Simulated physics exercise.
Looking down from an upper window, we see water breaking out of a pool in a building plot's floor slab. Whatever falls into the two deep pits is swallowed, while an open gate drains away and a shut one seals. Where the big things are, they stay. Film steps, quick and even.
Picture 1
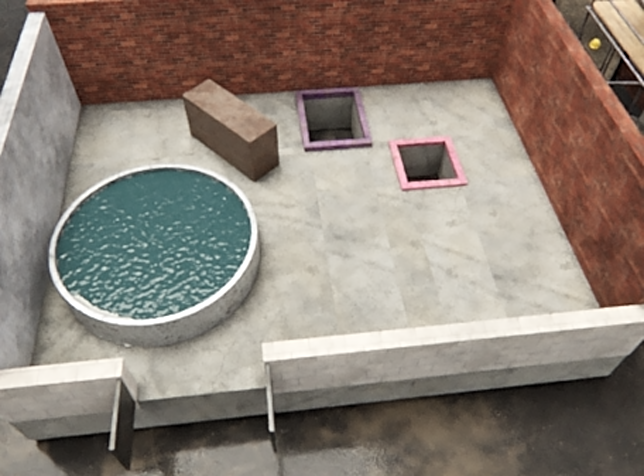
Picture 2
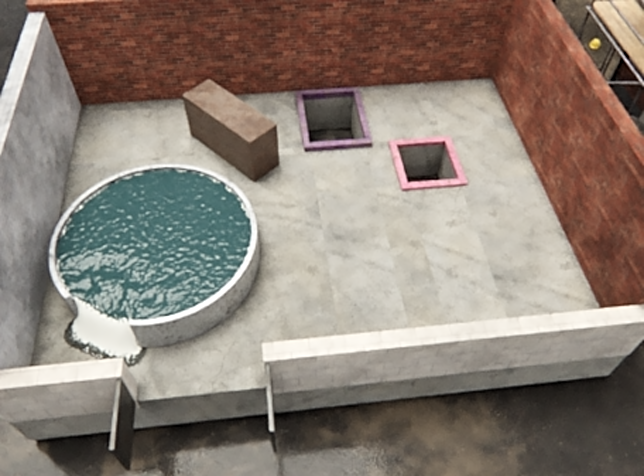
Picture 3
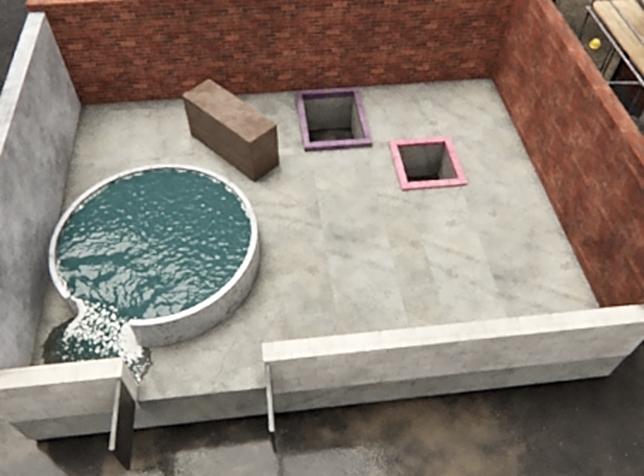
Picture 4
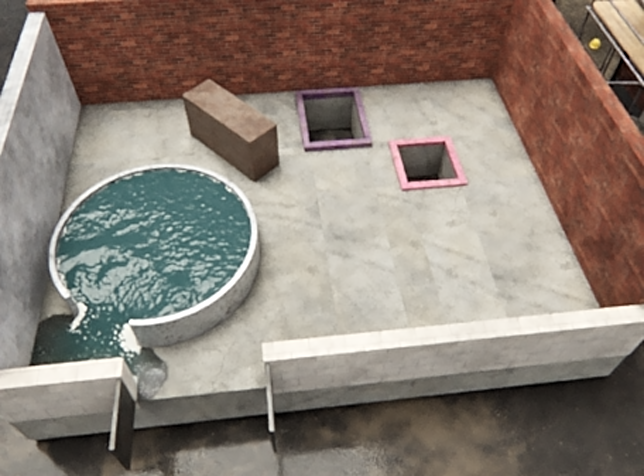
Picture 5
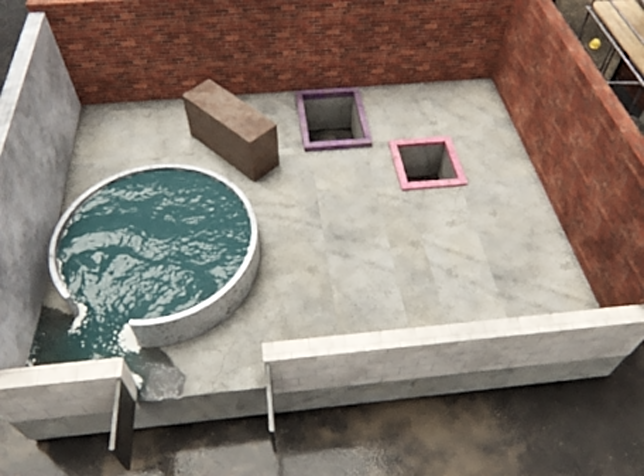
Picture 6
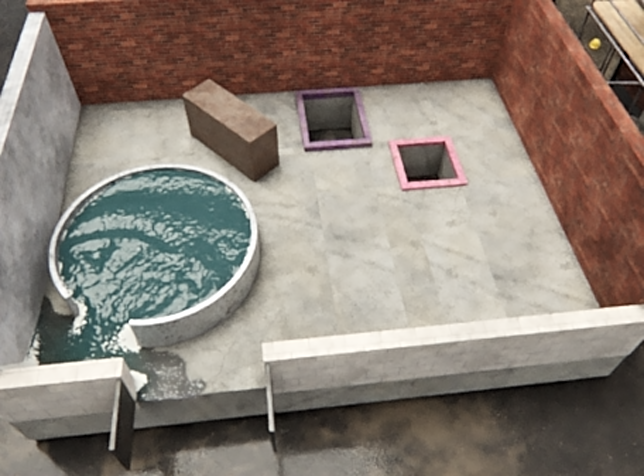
On a walled concrete building plot seen from above, a round tank of teal water sits still beside a brown block and two square openings framed in purple and pink. Water bursts through the tank's lower-left rim, foams into the near-left corner, then spreads right along the front wall toward the gap.
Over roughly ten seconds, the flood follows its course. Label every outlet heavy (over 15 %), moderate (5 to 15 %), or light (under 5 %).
Labels: Gate - heavy, pink pit - light, purple pit - light.
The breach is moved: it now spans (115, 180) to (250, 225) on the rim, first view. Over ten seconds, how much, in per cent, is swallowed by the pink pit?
Pink: 12 %.
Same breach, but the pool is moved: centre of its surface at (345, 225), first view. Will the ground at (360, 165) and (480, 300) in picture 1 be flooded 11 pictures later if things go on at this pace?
Taking them in order, the first is left untouched and the second is inundated.
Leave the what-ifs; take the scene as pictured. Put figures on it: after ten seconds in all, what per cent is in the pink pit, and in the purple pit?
In the order asked, roughly 0 and 0 percent.
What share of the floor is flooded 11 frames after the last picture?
It comes to 15 per cent.
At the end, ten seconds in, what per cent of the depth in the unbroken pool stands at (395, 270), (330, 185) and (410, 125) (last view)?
The depths come to near 6, 2 and 2 per cent respectively.
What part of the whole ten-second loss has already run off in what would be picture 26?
I'd put it at 25 per cent.
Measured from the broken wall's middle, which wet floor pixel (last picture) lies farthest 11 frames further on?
I'd say at around (71, 160).
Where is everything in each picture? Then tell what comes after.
Still water in the round tank at (156, 239), in the first frame.
Water pours out at (105, 328) and has run to (141, 350), in the second frame.
Water pours out at (106, 330) and has run to a hidden place, in the third frame.
Water pours out at (106, 330) and has run to a hidden place, in the fourth frame.
Water pours out at (105, 329) and has run to a hidden place, in the fifth frame.
Water pours out at (105, 329) and has run to a hidden place, in the sixth frame.
A moment on, water covers 5 % of the floor; the gate 0 %, the pink pit 0 %, the purple pit 0 %.
Next, water covers 15 % of the floor; the gate 1 %, the pink pit 0 %, the purple pit 0 %.
Then, water covers 35 % of the floor; the gate 4 %, the pink pit 0 %, the purple pit 0 %.
Later, water covers 55 % of the floor; the gate 11 %, the pink pit 0 %, the purple pit 0 %.
In the end, water covers 85 % of the floor; the gate 18 %, the pink pit 0 %, the purple pit 0 %.
